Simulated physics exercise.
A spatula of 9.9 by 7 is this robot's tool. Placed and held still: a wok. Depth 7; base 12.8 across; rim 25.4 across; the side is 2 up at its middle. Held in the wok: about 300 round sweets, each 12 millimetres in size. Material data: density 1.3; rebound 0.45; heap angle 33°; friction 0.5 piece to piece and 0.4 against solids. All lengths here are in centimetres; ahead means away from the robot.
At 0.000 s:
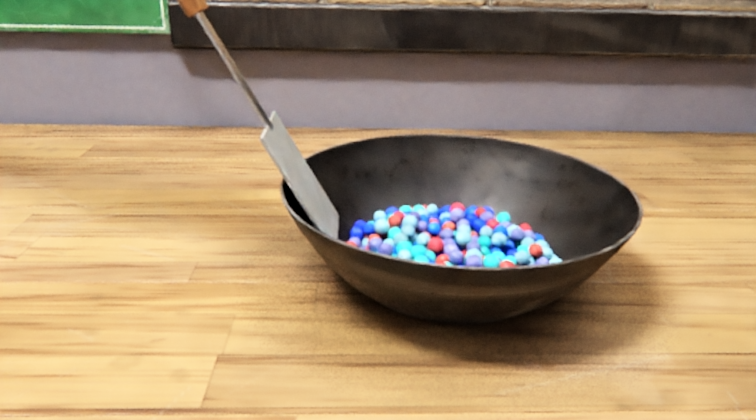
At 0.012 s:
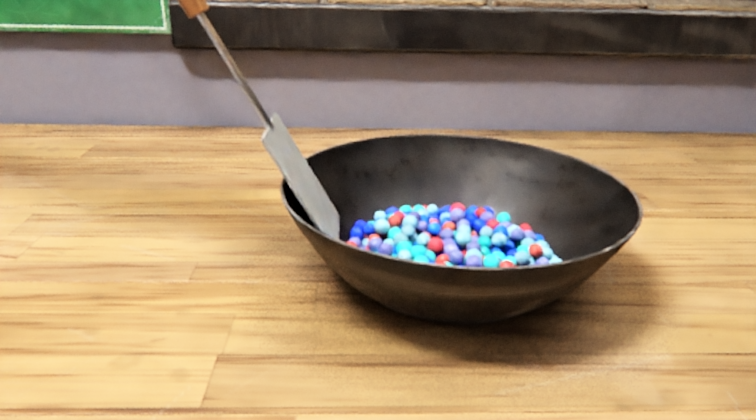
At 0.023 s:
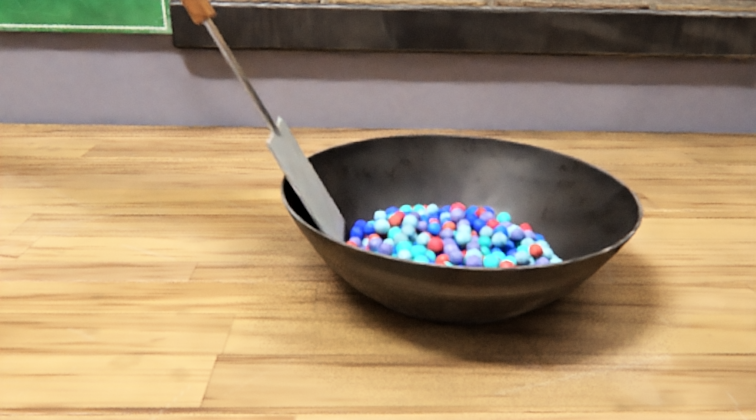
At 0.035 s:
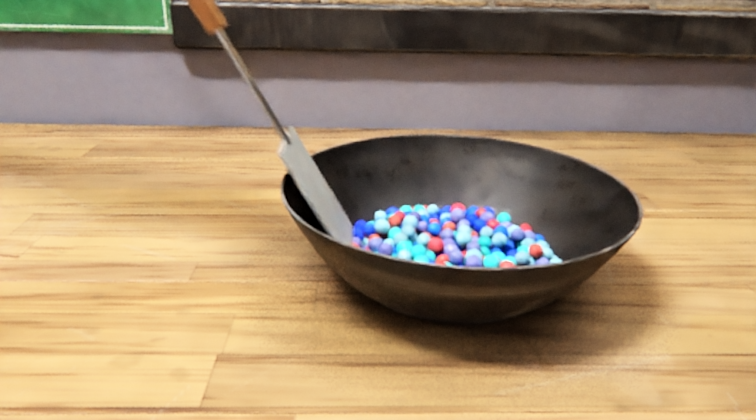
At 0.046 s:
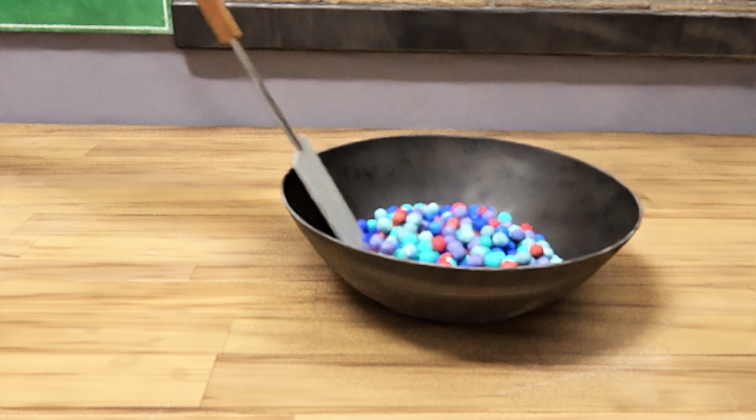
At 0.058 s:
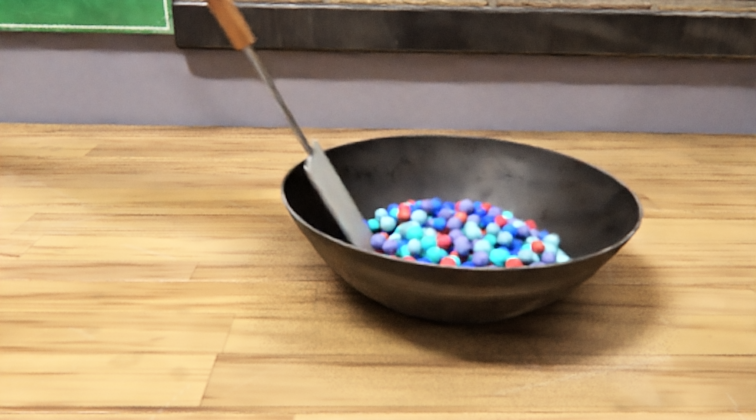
To begin with, a spatula with a wooden handle leans inside the left rim of a dark wok holding red, blue and turquoise sweets on a wooden surface. The spatula slides slightly right and down against the pile, and finally the sweets shift a little to the right.
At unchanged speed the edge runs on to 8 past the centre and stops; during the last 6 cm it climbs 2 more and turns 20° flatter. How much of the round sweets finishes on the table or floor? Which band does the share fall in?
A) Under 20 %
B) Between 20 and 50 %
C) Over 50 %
Option A: Under 20 %.
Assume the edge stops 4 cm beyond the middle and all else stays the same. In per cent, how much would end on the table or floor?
Then roughly 0 percent would finish on the table or floor.
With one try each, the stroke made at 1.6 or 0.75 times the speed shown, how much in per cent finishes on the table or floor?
About 25 and 5 per cent.
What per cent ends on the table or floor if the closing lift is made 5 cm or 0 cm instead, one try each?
Result, in order: Approx. 15 % and 5 %.
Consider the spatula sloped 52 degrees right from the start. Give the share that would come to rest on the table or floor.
10 %.
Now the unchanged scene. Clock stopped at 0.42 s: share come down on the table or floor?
5 per cent.
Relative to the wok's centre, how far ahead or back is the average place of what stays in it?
Some 4.0 cm ahead.
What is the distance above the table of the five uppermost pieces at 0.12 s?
Height: Some 6 cm.
After 0.12 s, sloping 61°, highest piece 6 above the table; 302 in the wok.
After 0.19 s, sloping 54°, highest piece 6 above the table; 302 in the wok.
After 0.42 s, sloping 41°, highest piece 9 above the table; 269 in the wok, 15 on the table or floor, 18 on the blade or in flight.
After 1.47 s, sloping 41°, highest piece 7 above the table; 268 in the wok, 34 on the table or floor.
At rest, 268 in the wok, 34 on the table or floor. That is 11 % on the table or floor.
